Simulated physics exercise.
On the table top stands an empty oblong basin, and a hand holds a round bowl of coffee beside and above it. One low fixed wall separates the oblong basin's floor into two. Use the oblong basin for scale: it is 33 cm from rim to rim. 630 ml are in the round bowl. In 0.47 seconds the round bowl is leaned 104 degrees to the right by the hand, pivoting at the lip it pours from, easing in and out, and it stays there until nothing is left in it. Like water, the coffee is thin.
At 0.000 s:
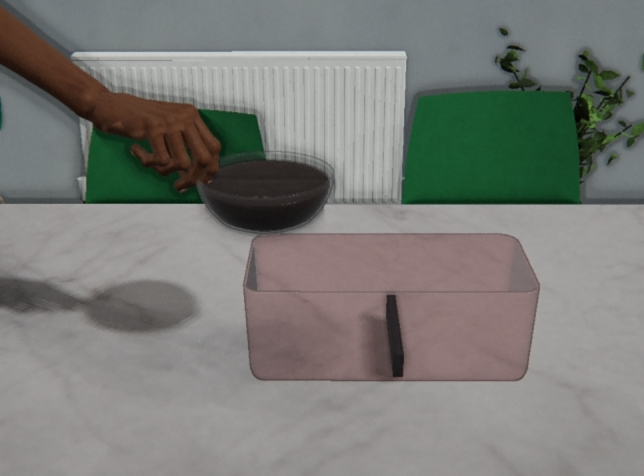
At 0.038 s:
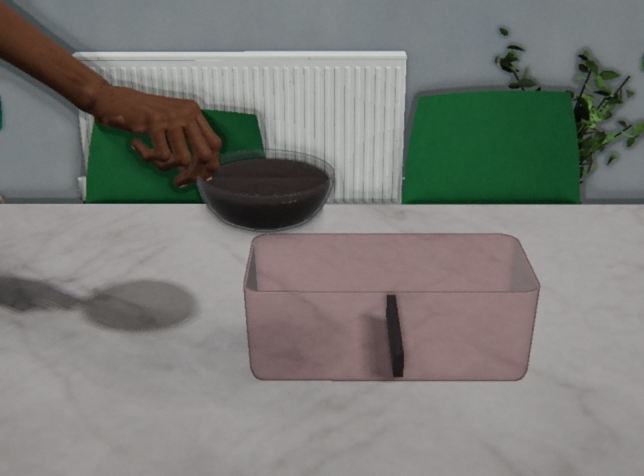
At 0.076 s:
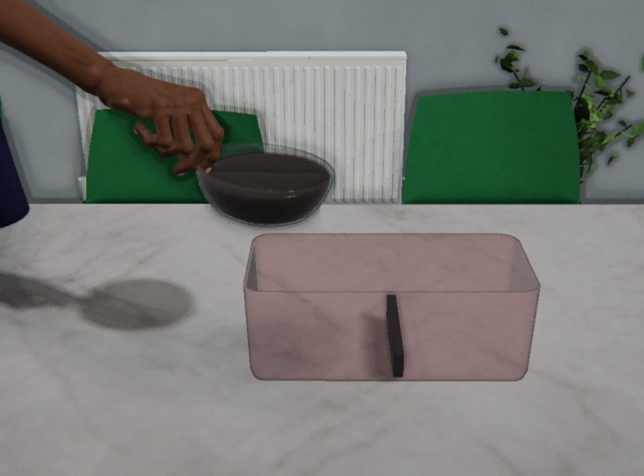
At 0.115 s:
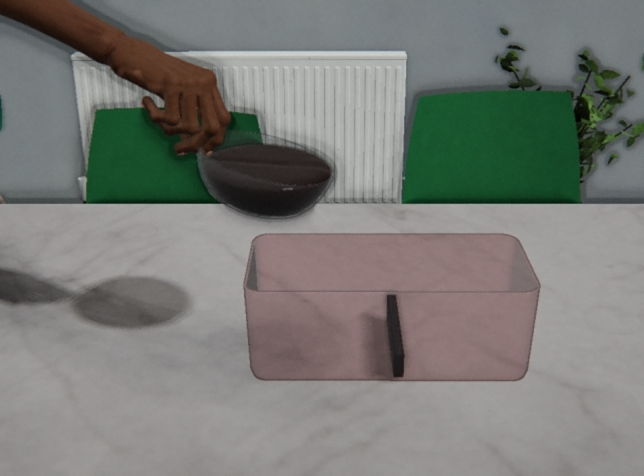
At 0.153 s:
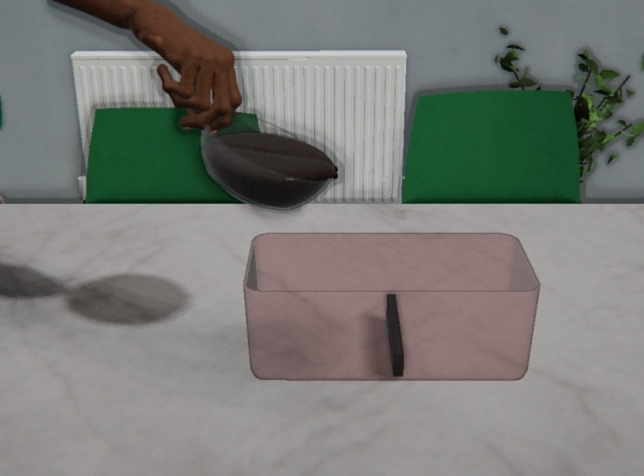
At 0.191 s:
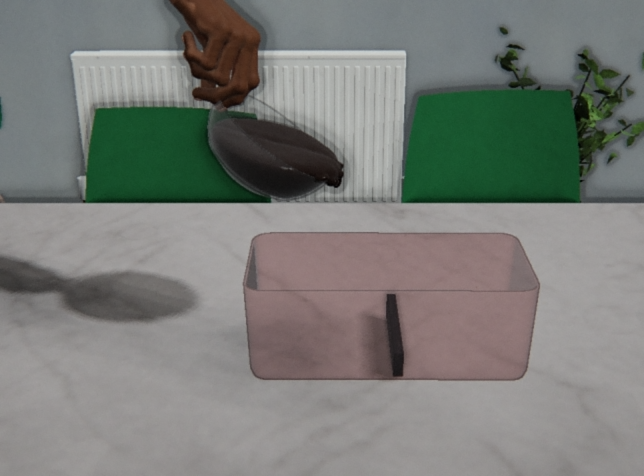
A hand holds a round glass bowl of dark coffee almost level above a marble table, beside an empty pink oblong basin. It slowly begins leaning the bowl to the right, then tilts it more steeply as the hand rises, and the coffee slides toward the right rim and starts passing over its edge.
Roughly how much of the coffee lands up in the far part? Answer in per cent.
Around 57 %.
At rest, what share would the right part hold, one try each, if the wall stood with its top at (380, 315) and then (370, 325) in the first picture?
70 per cent first, 60 per cent second.
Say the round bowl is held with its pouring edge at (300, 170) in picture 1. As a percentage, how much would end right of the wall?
Result then: Approx. 55 %.
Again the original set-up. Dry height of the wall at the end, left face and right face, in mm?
Looks like roughly 24 mm on the left and roughly 16 mm on the right.
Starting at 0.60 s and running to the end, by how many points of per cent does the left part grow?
That is roughly 26 in a hundred of the whole.
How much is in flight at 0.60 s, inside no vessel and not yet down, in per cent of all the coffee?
Near 3 per cent, I'd say.
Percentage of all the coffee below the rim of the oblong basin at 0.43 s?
Near 16 in a hundred.
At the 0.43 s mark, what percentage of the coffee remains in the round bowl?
Close to 12 in a hundred.
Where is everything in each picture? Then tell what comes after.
In the first picture, it leans 0°; its right rim is at (333, 175); the coffee meets the walls at (202, 180) and (331, 179); the oblong basin's rim runs from (249, 262) to (528, 263); the wall's top is at (395, 324).
In the second picture, it leans 2°; its right rim is at (334, 175); the coffee meets the walls at (202, 177) and (331, 178).
In the third picture, it leans 7°; its right rim is at (333, 175); the coffee meets the walls at (202, 171) and (331, 174).
In the fourth picture, it leans 15°; its right rim is at (333, 175); the coffee meets the walls at (203, 160) and (332, 168); 1 per cent is over the edge.
In the fifth picture, it leans 25°; its right rim is at (332, 175); the coffee meets the walls at (206, 144) and (331, 166); 4 per cent is over the edge.
In the sixth picture, it leans 37°; its right rim is at (331, 174); the coffee meets the walls at (212, 125) and (314, 152); 8 per cent is over the edge.
After 0.43 s the tilt is 102° and 13 per cent is still to pour, 4 is left of the wall and 13 right of it.
After 0.60 s the tilt is 104° and 0 per cent is still to pour, 8 is left of the wall and 89 right of it.
After 0.77 s the tilt is 104° and 0 per cent is still to pour, 19 is left of the wall and 51 right of it.
After 0.97 s the tilt is 104° and 0 per cent is still to pour, 33 is left of the wall and 58 right of it.
In the end 34 per cent lies left of the wall, 57 right of it and 8 outside.
